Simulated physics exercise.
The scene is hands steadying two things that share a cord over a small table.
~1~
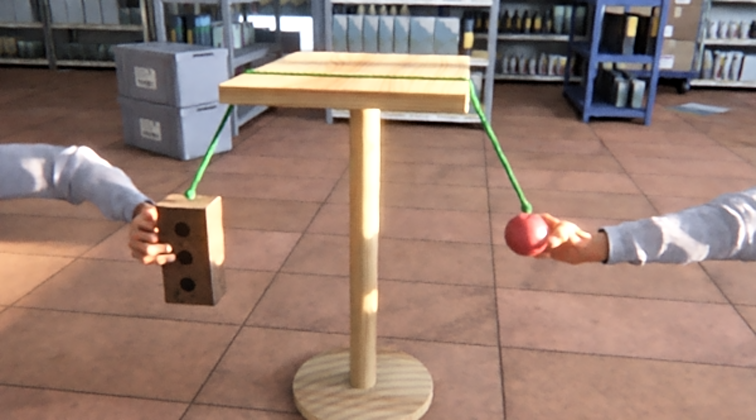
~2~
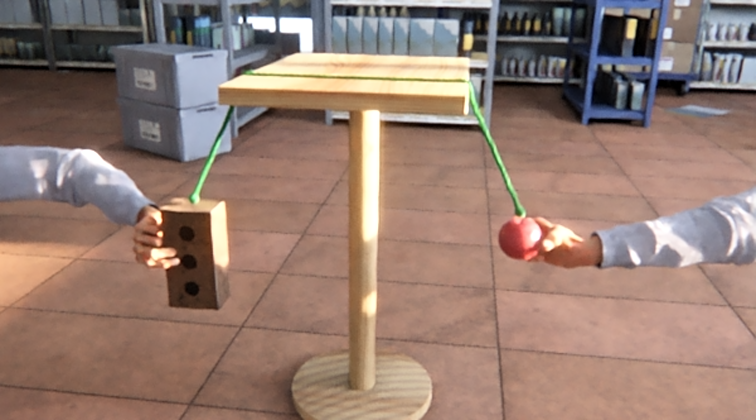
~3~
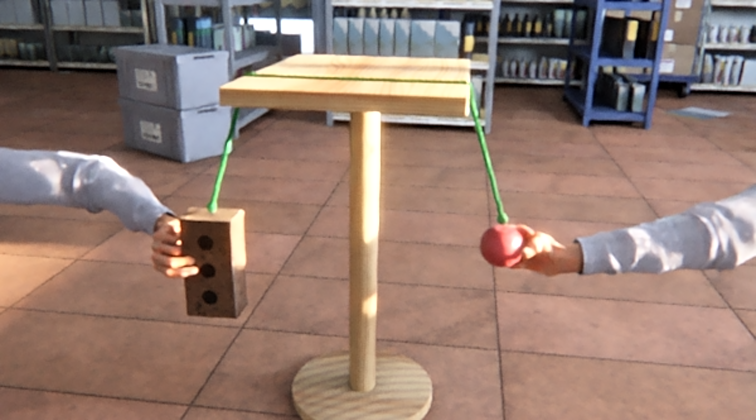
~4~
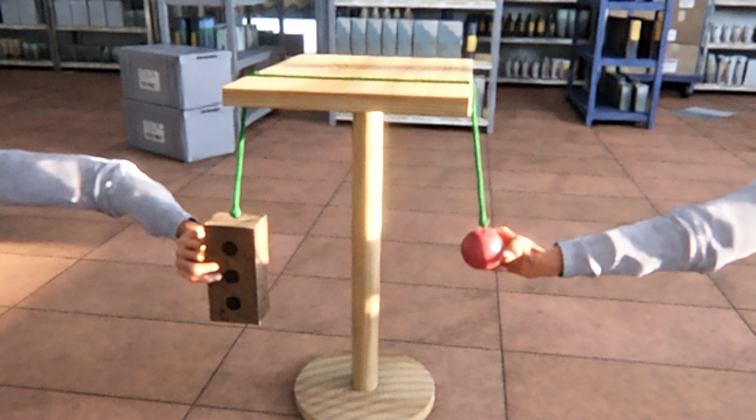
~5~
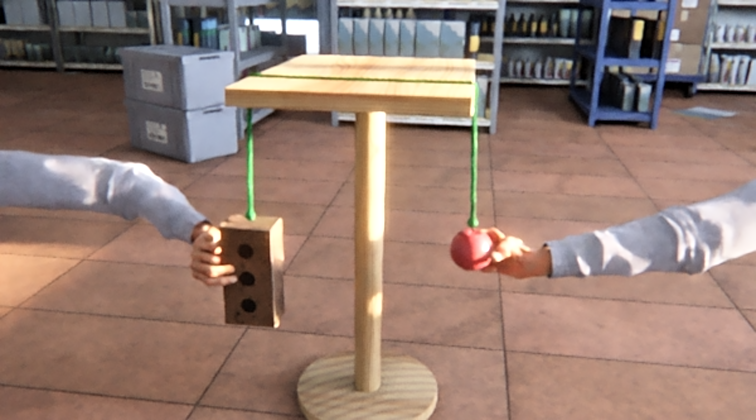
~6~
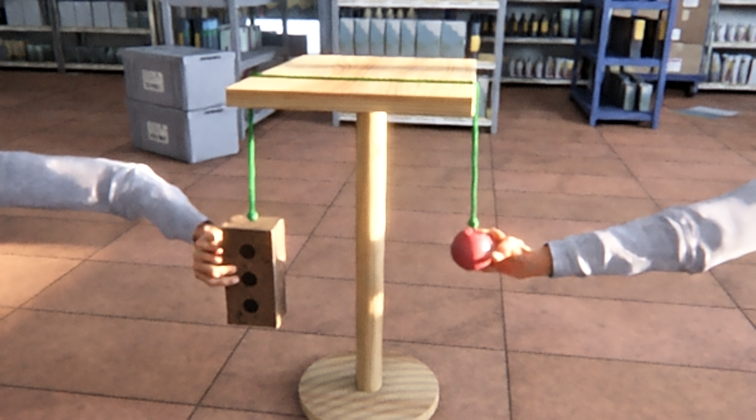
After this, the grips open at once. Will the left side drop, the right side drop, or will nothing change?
Expect it to fall away to the left once freed.
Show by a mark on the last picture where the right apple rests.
It comes to rest at (497, 105).
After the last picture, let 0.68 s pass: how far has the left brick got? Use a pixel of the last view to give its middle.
About (270, 378).
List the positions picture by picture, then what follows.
The first picture shows left brick (192, 250); right apple (526, 235); cord over the top (350, 76).
The second picture shows left brick (197, 255); right apple (520, 239).
The third picture shows left brick (214, 263); right apple (501, 246).
The fourth picture shows left brick (238, 269); right apple (482, 249).
The fifth picture shows left brick (253, 272); right apple (471, 250).
The sixth picture shows left brick (255, 272); right apple (471, 250); cord over the top (357, 79).
Then, 0.34 s on from there, left brick lower near (263, 356); right apple higher near (471, 149).
Then, 0.68 s on from there, left brick down on the floor near (270, 378); right apple pulled up onto the top near (504, 77).
Then, 1.22 s on from there, left brick down on the floor near (270, 378); right apple higher near (497, 104).
In the end, left brick down on the floor near (270, 378); right apple higher near (497, 105). The cord sinks on the left side.
